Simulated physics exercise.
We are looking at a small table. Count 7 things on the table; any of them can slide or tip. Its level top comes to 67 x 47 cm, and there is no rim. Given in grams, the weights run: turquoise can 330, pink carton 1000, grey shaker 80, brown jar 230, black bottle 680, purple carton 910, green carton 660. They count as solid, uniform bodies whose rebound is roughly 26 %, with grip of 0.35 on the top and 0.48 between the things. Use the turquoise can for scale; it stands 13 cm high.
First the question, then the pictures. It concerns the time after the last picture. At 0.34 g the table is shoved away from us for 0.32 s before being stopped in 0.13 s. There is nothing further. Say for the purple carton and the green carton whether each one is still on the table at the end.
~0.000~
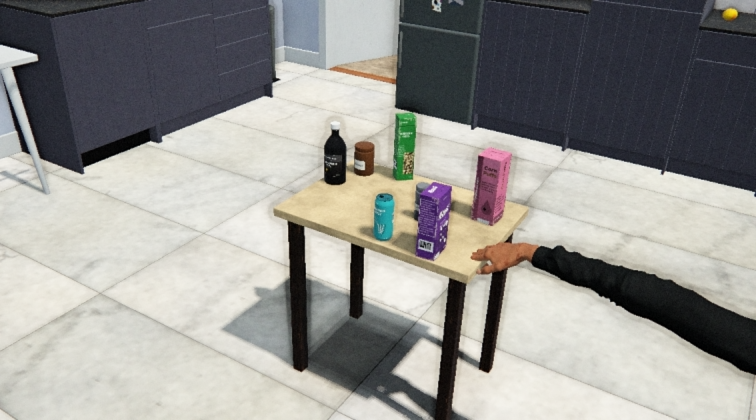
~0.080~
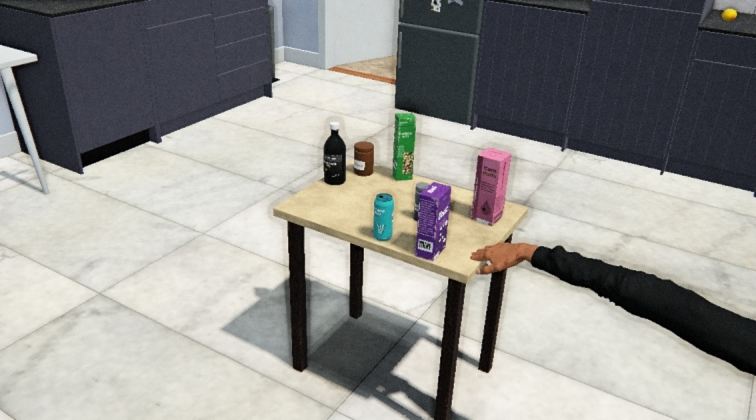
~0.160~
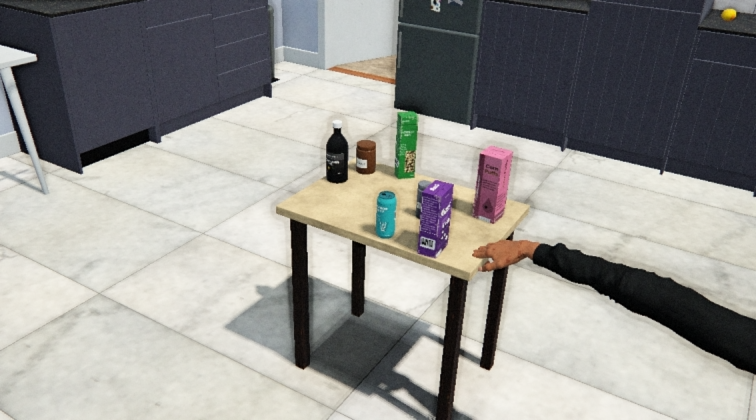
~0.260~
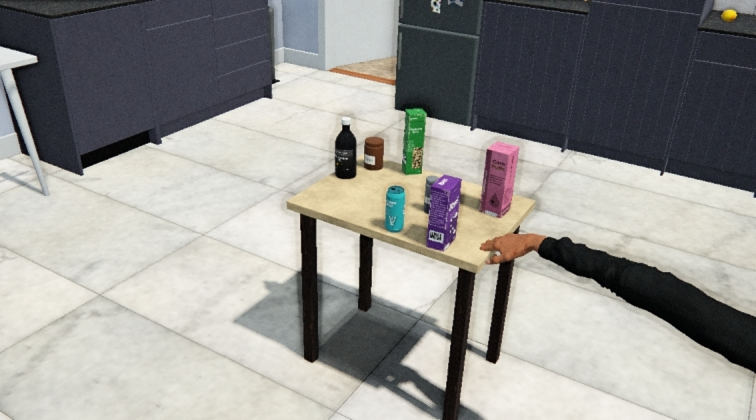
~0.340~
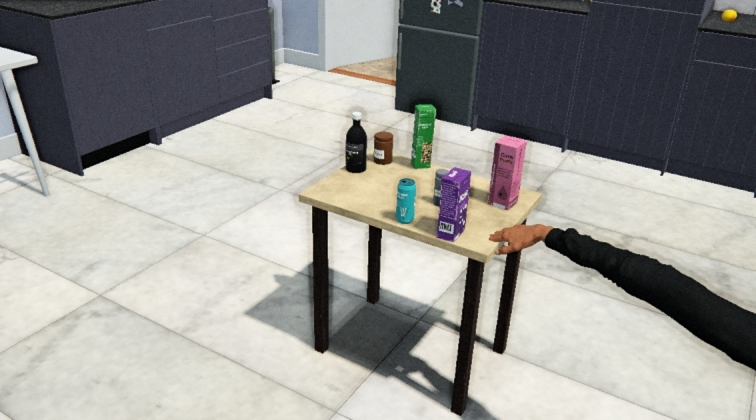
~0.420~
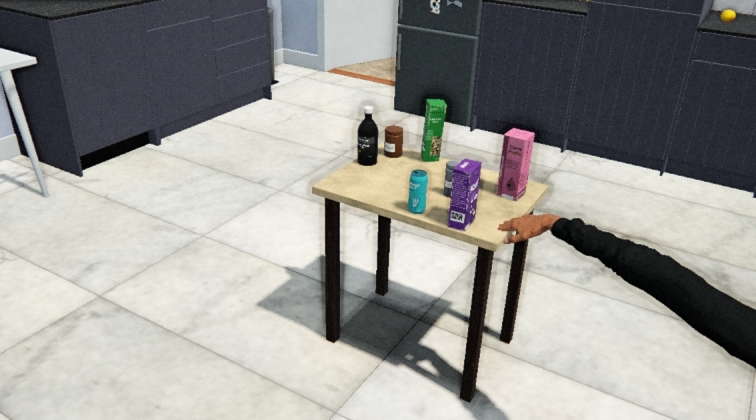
The purple carton is still there, the green carton is not.
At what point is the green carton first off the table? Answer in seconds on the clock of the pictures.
Near 0.5 s.
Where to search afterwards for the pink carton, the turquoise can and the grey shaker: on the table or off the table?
Once it all settles, the pink carton stays on its surface, the turquoise can stays on its surface and the grey shaker stays on its surface.
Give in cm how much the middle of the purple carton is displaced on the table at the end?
I'd put it at about 9 centimetres.
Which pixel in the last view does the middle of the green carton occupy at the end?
Somewhere around (438, 256).
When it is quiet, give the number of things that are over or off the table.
It adds up to 2.
Around 0.62 s, table shifted 24 cm; brown jar and green carton now off the table; purple carton shifted 9 cm near (480, 181); pink carton shifted 9 cm.
Around 0.92 s, table shifted 24 cm; purple carton shifted 9 cm near (481, 180); black bottle shifted 10 cm; grey shaker shifted 10 cm.
Finally (1.5 s), off the table, brown jar and green carton; not toppled but over 5 cm from the start, turquoise can, pink carton, grey shaker, black bottle and purple carton. In the last view, purple carton near (481, 180), green carton near (438, 256).
